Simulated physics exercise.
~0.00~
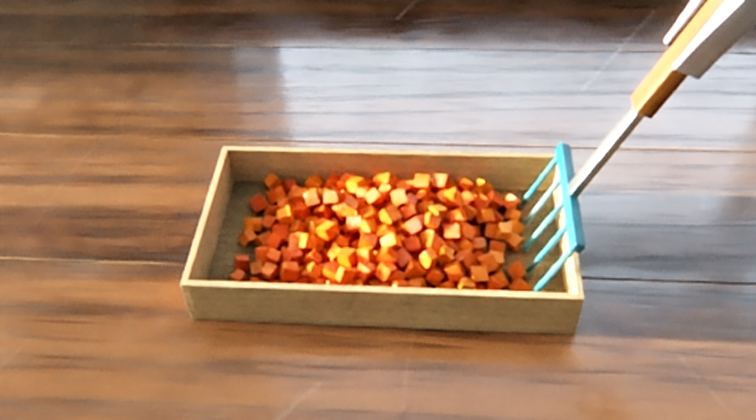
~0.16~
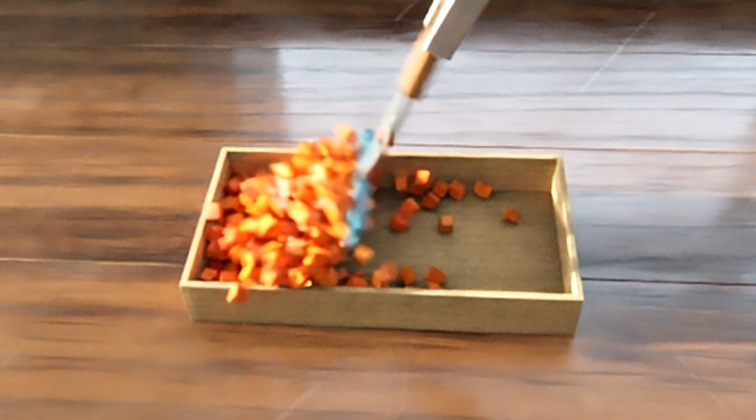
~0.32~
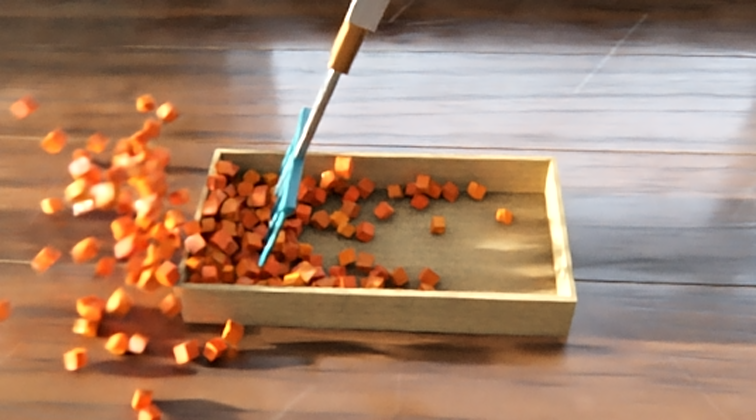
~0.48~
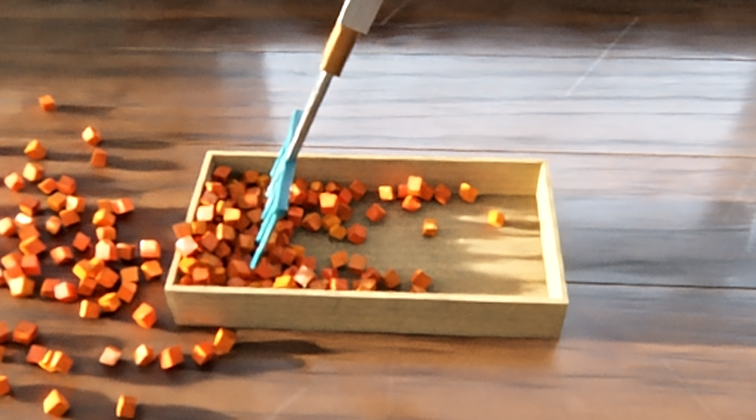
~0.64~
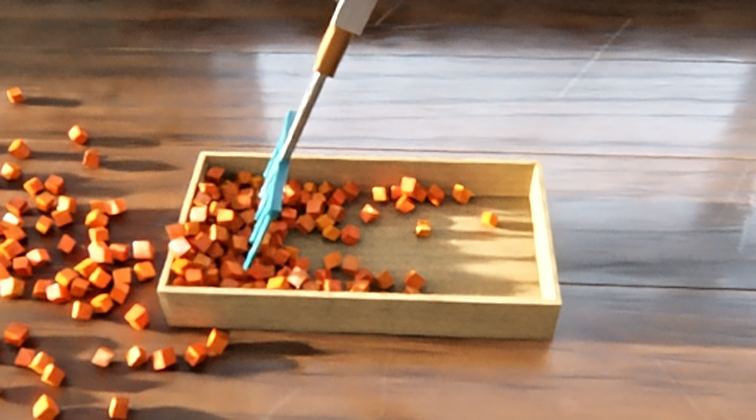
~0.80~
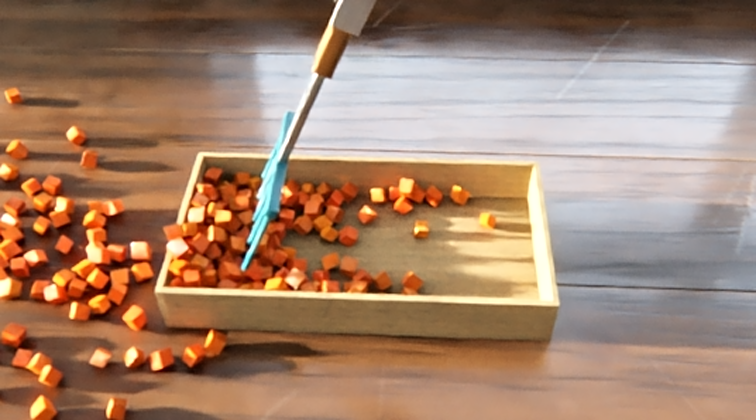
On a dark wooden surface, a machine's arm swept a teal rake leftward through a shallow tray of small orange cubes, piling them up and flinging many over the left edge, where they lay scattered while the rest stayed mostly in the tray's left half.
